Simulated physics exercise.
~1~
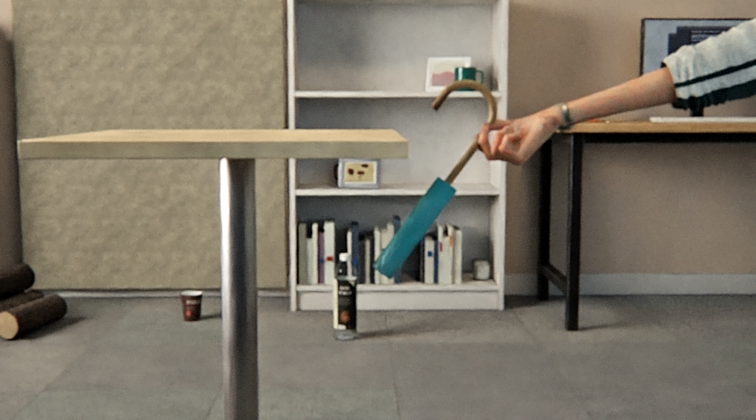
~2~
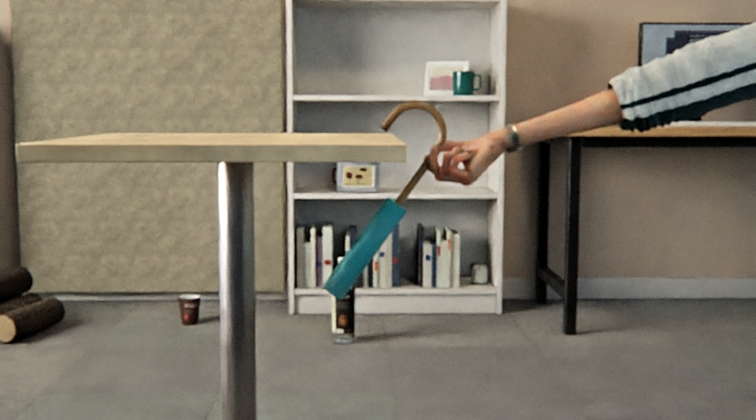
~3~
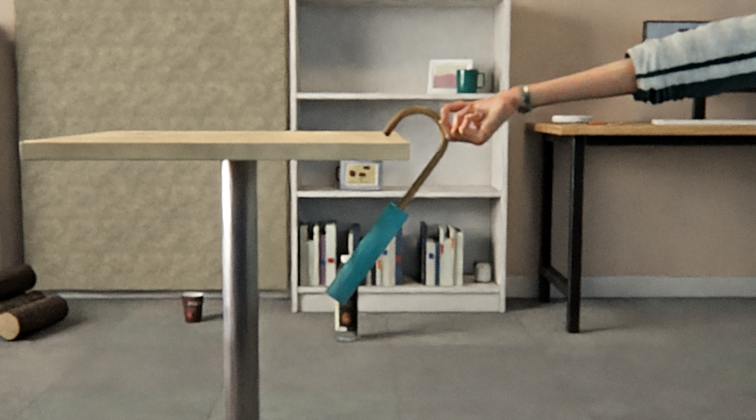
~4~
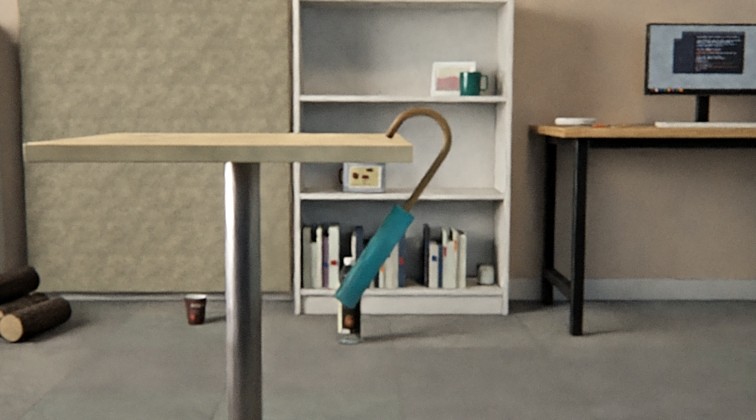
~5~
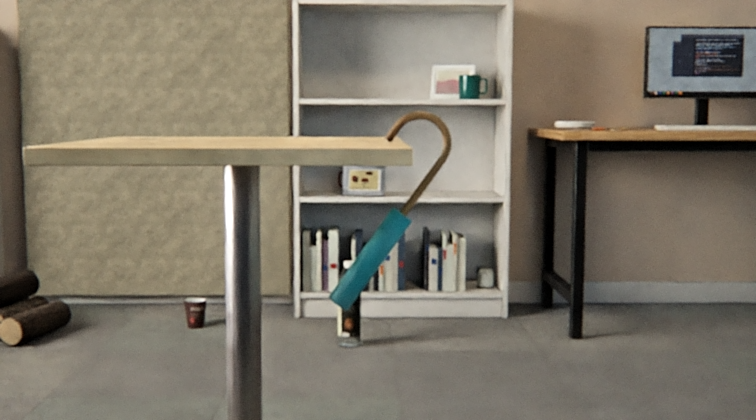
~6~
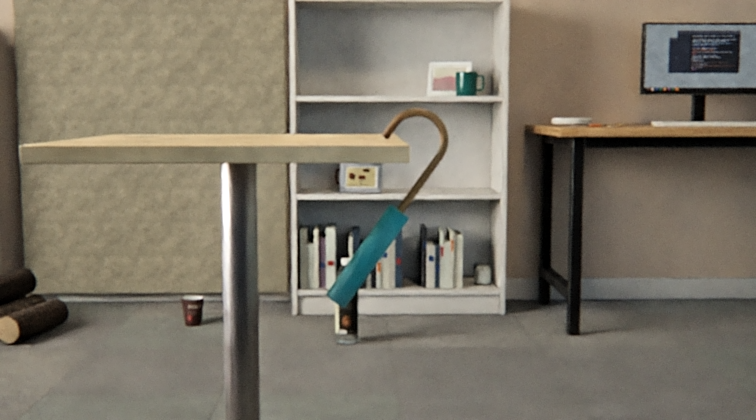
In a room with a bookshelf and desk, a hand brings a turquoise umbrella leftward to a table's edge, rests its curved handle there, lets go and withdraws to the right. The umbrella stays hooked on the edge, hanging at a slant.
